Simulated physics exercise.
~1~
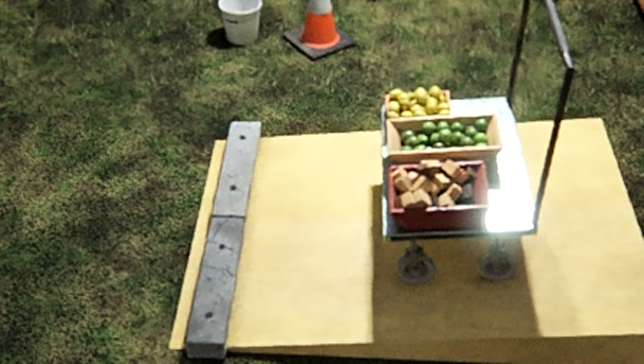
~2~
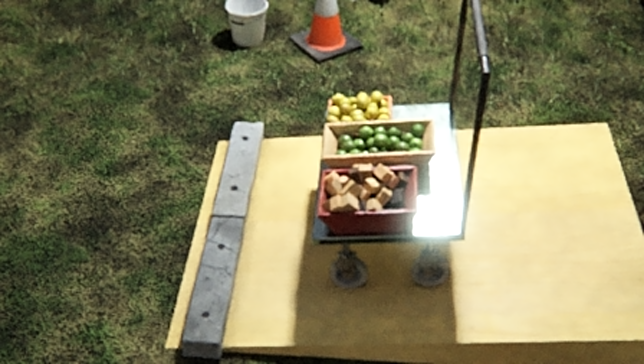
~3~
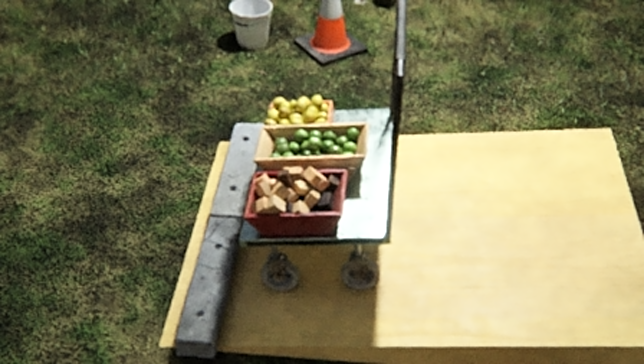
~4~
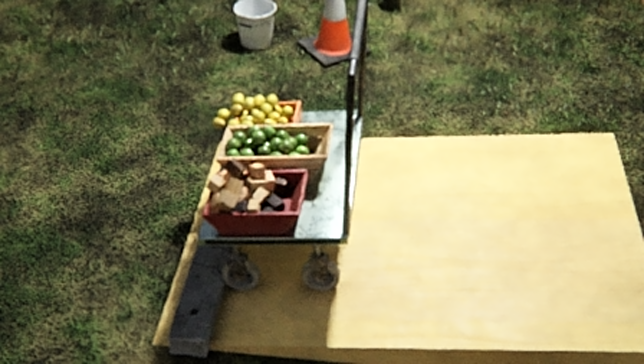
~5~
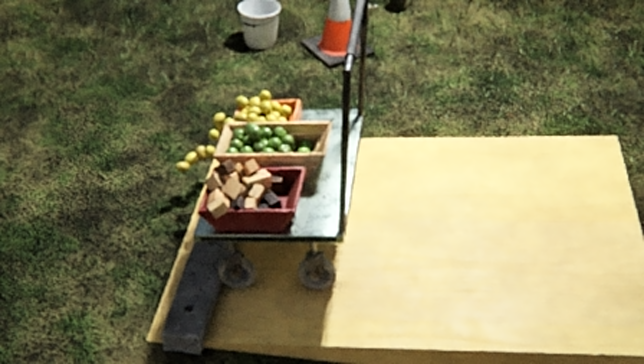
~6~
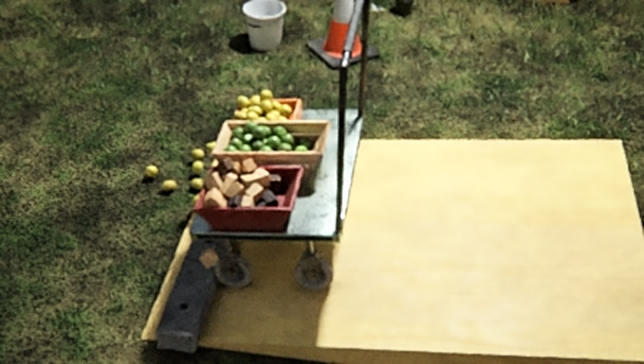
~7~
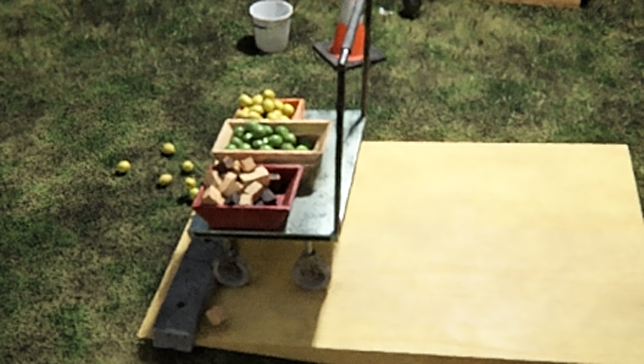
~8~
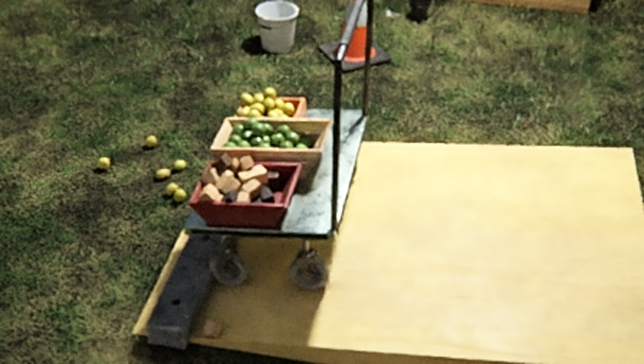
Trolley carrying three crates rolling left down a ramp and stopping at the kerb, several lemons and a wooden block tumbling out.
